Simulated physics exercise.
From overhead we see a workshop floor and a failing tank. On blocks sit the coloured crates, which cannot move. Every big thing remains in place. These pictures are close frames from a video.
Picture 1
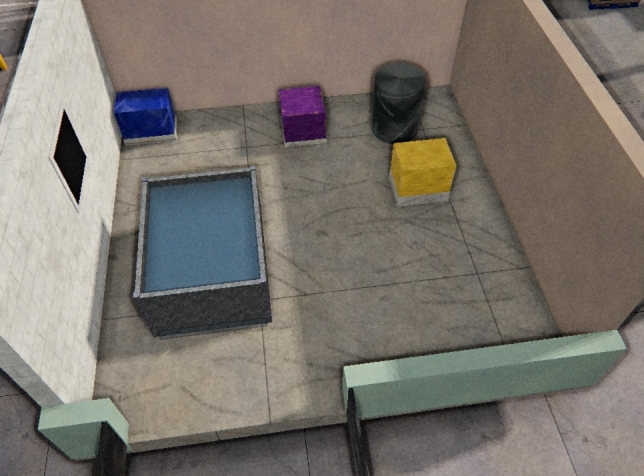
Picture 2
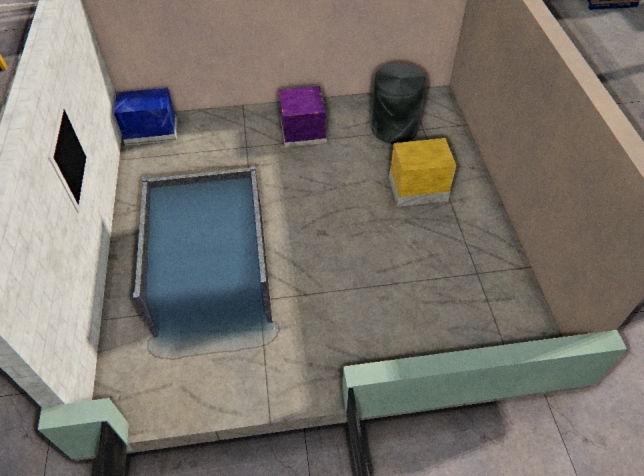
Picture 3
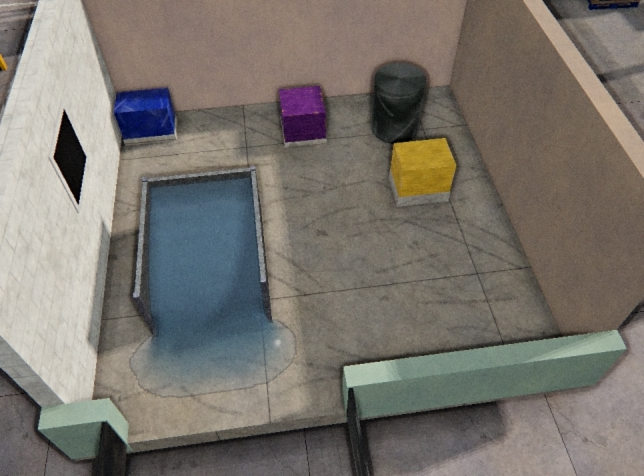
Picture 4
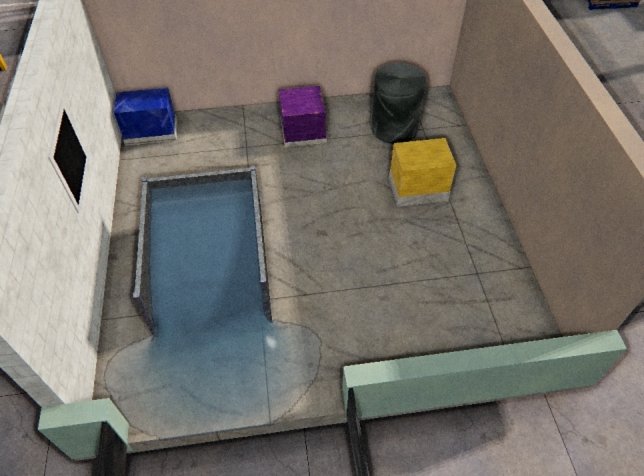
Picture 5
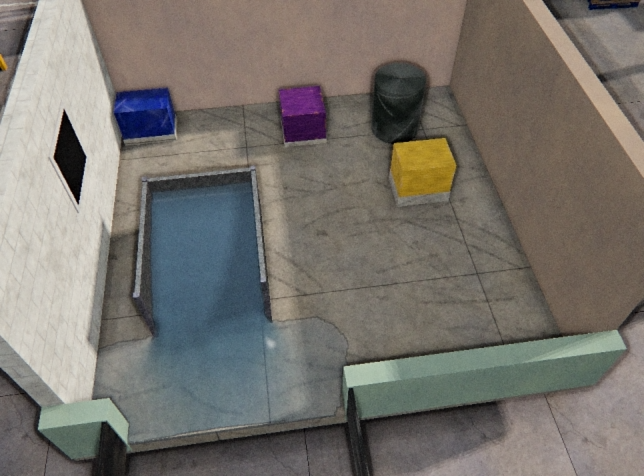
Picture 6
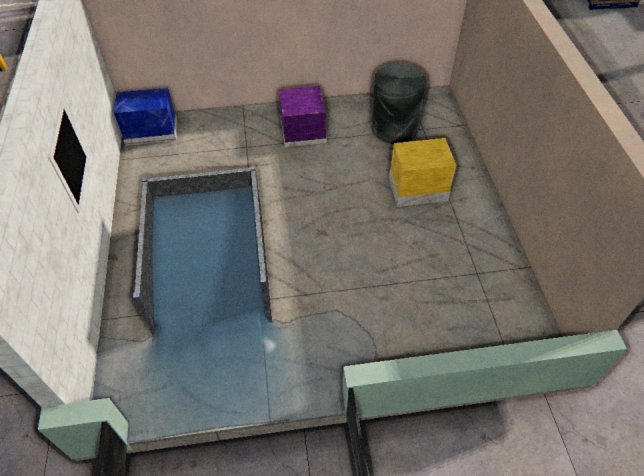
A large tank of still water lost its front side, and the water poured out onto the workshop floor, spreading forward and to the right in a widening puddle while the coloured crates stayed put.
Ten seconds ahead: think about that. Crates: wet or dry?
Result: The yellow crate has no water on it afterwards, the blue crate has no water on it afterwards, the purple crate has no water on it afterwards.
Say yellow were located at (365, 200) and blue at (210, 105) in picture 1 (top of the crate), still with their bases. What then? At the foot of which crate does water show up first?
First: The one in blue.
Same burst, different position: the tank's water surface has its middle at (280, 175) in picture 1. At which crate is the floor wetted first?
It is the one in yellow.
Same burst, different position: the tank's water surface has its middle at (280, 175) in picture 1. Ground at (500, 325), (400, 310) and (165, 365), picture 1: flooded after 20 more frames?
Results in order - swamped, swamped, swamped.
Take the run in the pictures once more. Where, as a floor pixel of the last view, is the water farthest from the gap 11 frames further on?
The farthest wet spot is near (568, 361).
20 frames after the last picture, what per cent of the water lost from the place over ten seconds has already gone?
Close to 85 per cent, I'd say.
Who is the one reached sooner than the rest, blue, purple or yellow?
Simply the blue-painted one.
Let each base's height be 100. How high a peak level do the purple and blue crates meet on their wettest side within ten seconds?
Around 30 % and 70 %.
A moment on, water covers 15 % of the floor; the yellow crate not reached, the blue crate not reached, the purple crate not reached.
Next, water covers 20 % of the floor; the yellow crate not reached, the blue crate not reached, the purple crate not reached.
Then, water covers 25 % of the floor; the yellow crate not reached, the blue crate not reached, the purple crate not reached.
Later, water covers 35 % of the floor; the yellow crate water round its plinth, the blue crate water round its plinth, the purple crate not reached.
In the end, water covers 25 % of the floor; the yellow crate stayed above the water, the blue crate stayed above the water, the purple crate stayed above the water.
